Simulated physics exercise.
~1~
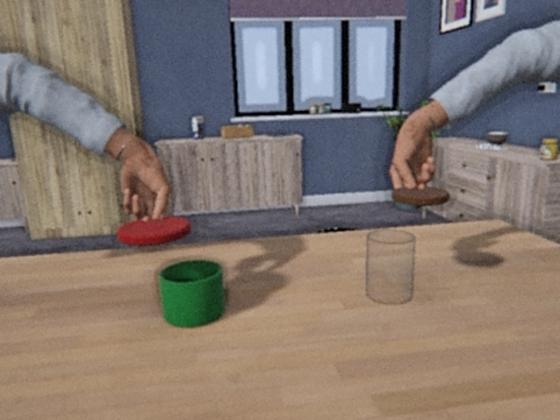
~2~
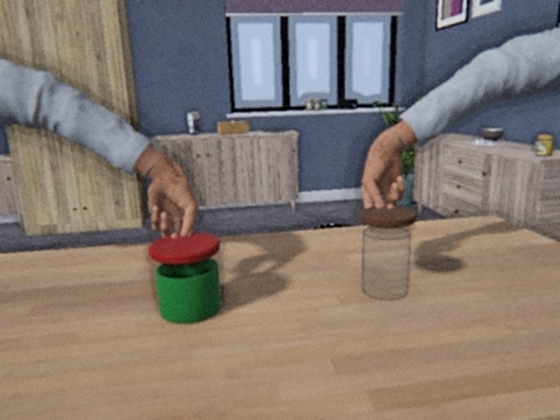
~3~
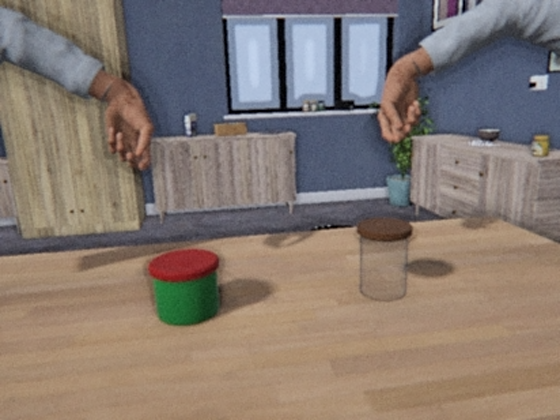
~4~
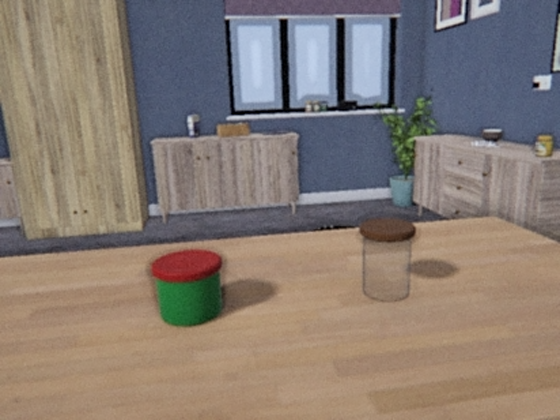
Two hands lower a red lid and a brown lid onto two containers and withdraw.
